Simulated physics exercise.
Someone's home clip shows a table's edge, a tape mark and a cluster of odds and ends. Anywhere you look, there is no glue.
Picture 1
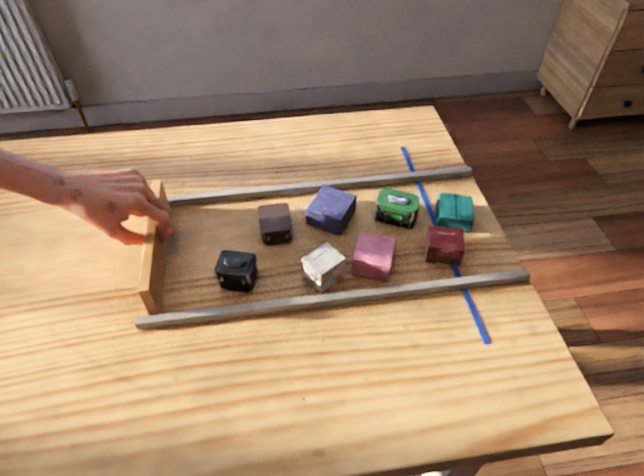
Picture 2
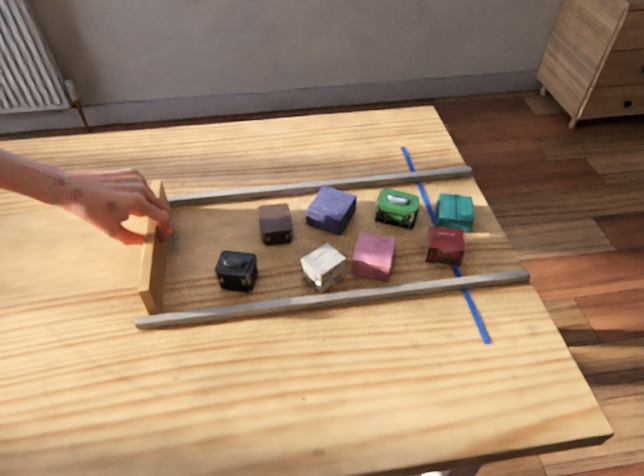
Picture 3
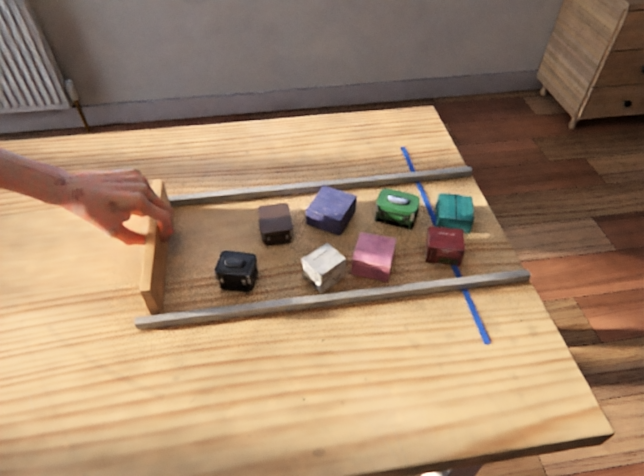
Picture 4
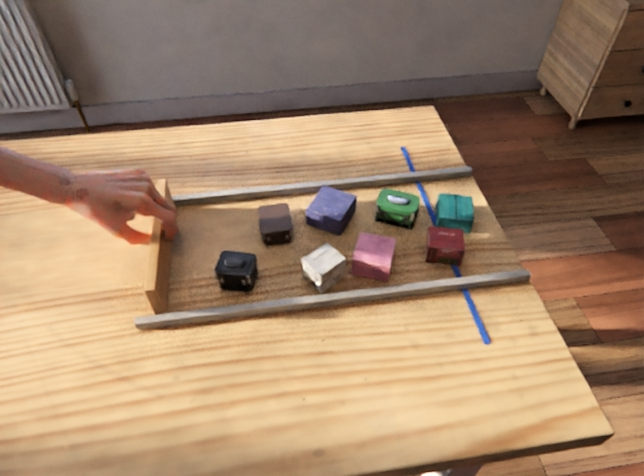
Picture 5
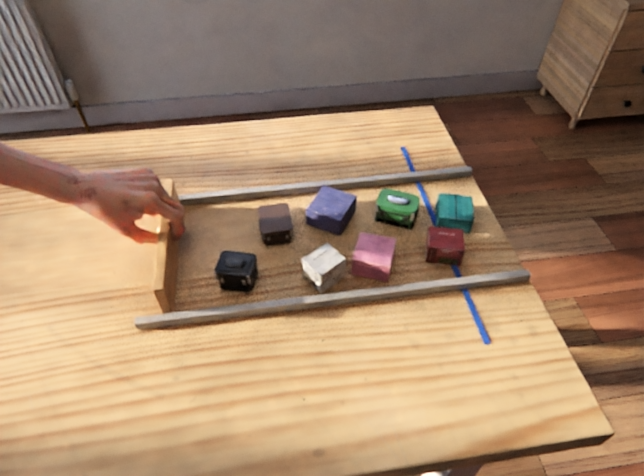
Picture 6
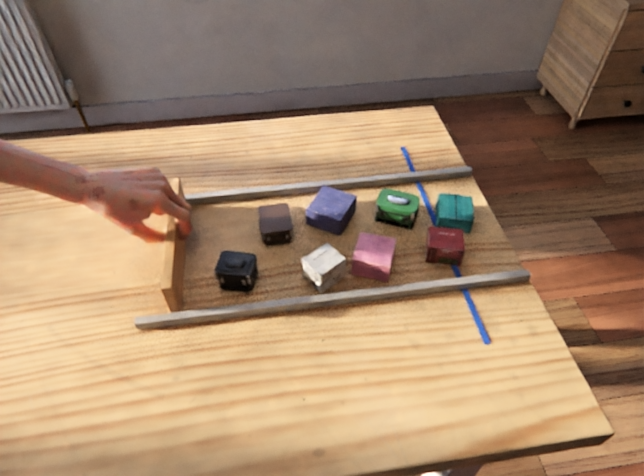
On a wooden tabletop near a radiator, a hand grips an upright wooden board at the left end of two gray rails, with eight small colored boxes and blocks between them and blue tape at right. The board stays still at first, then the hand slides it slightly right while the objects remain unmoved.
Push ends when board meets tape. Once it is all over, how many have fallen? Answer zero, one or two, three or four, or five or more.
When it is over, three or four have fallen.
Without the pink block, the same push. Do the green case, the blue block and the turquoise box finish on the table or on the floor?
As for the green case, it drops; the blue block holds; and the turquoise box drops.
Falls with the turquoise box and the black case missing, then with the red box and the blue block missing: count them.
1, then 1.
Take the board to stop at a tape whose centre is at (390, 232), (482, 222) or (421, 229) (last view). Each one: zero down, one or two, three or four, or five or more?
1 or 2; five or over; one to two.
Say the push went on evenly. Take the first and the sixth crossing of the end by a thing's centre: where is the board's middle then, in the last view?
Roughly (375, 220) for the earlier crossing, roughly (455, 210) for the later one.
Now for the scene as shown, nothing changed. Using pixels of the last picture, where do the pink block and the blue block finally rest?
Going in order, first (491, 226) and next (471, 187).
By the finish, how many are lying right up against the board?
The figure is 2.
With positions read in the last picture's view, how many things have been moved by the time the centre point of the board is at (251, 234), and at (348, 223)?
So far 1, and 8 at the second.
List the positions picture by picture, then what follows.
The first frame shows turquoise box (454, 213); red box (444, 246); green case (397, 208); board (156, 244); tape (437, 227).
The second frame shows red box (444, 246); pink block (374, 257).
The third frame shows green case (397, 208); blue block (332, 210).
The fourth frame shows turquoise box (454, 213); board (162, 243).
The fifth frame shows red box (444, 246); white box (324, 268).
The sixth frame shows turquoise box (454, 213); red box (444, 246); green case (397, 208); board (176, 242); tape (437, 227).
Soon after, none off yet; turquoise box at rest near (454, 213); red box at rest near (444, 246); green case at rest near (397, 208).
At rest, the number that fall off is three or four; fallen, green case, red box and turquoise box.
